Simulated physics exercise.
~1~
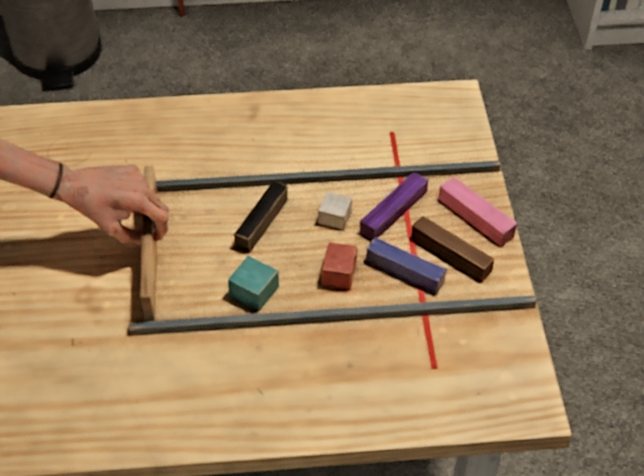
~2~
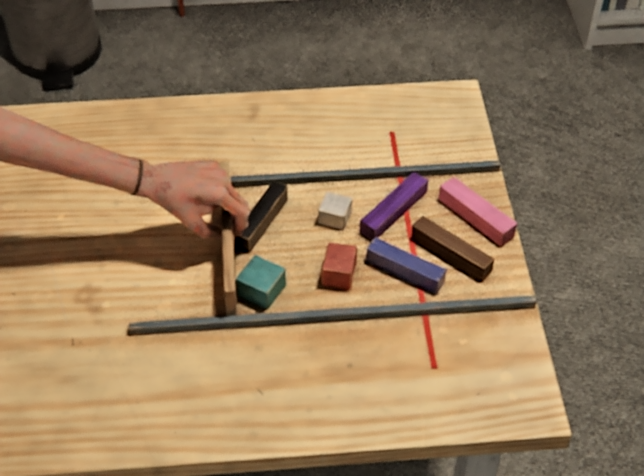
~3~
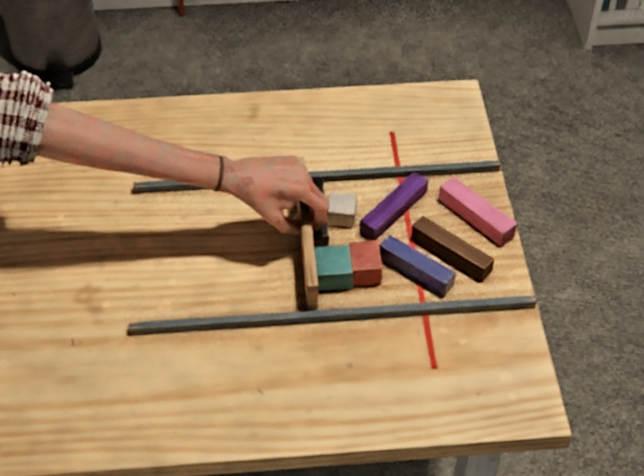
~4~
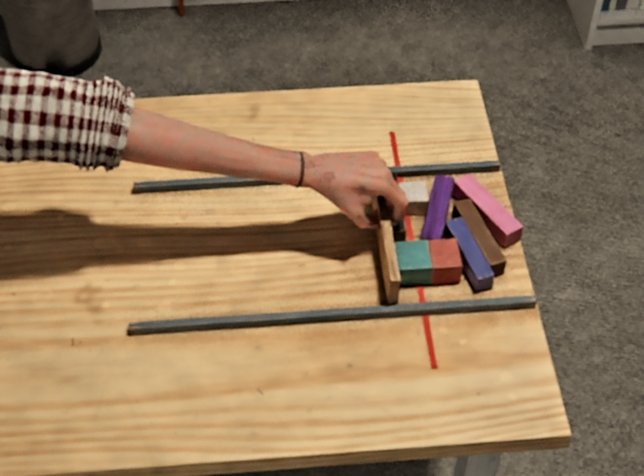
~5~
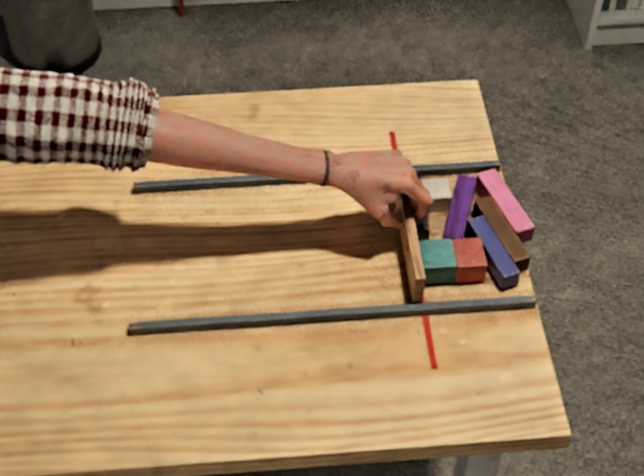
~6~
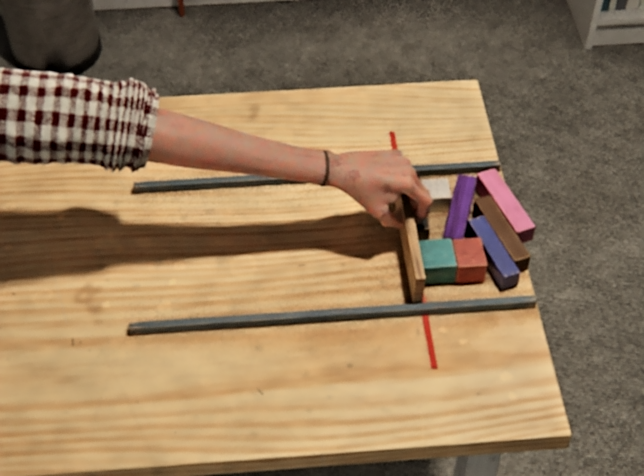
In this clip, a hand slides an upright wooden board rightward between two rails on a wooden table, gathering scattered coloured blocks and bars and pushing them together toward the table's edge. The board stops around the red line, with all eight pieces still on the table.
